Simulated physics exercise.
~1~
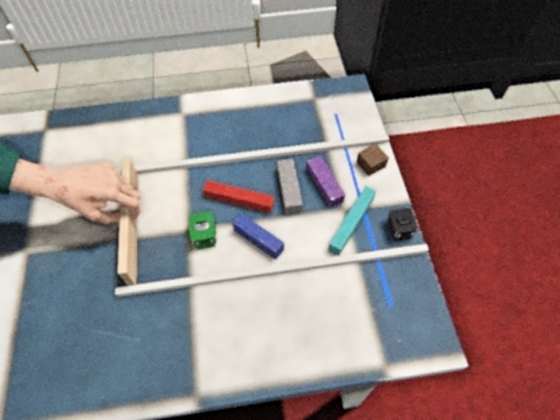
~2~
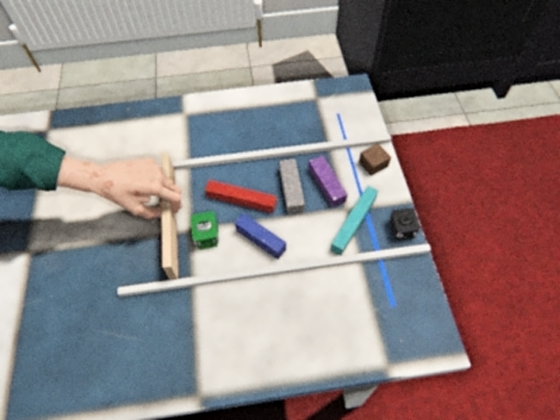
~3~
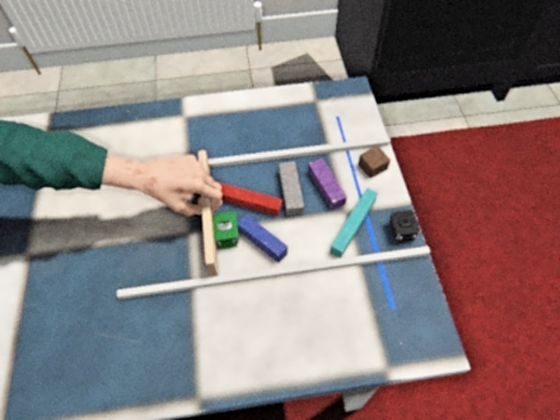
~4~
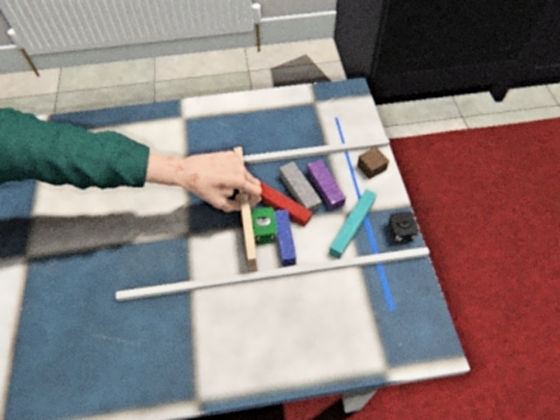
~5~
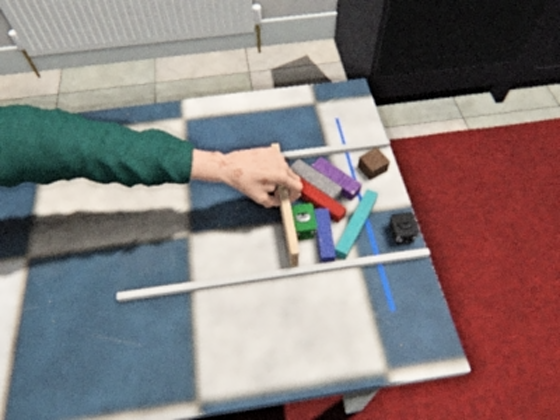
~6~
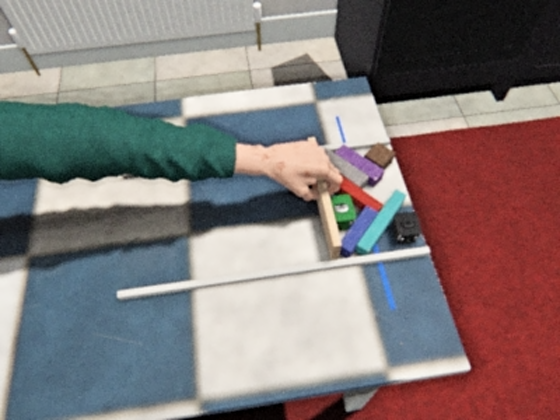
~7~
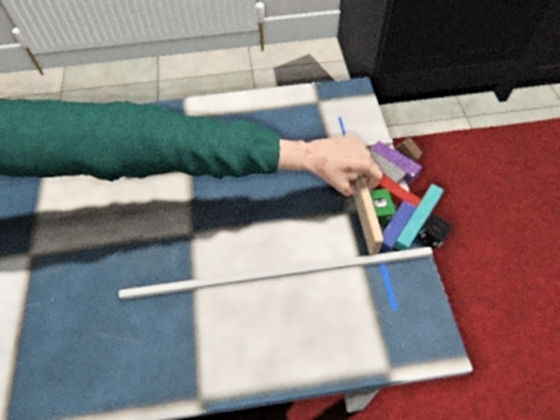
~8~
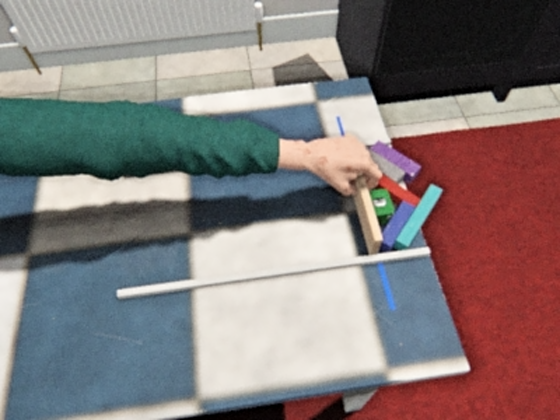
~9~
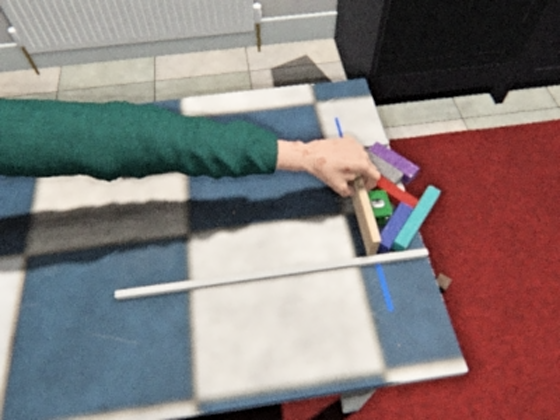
On a blue and white checkered tabletop, a hand pushes an upright wooden board rightward between two pale rods, gathering coloured sticks and blocks toward the edge; it stops near the blue tape, and the brown and black blocks drop off while the others stay perched.
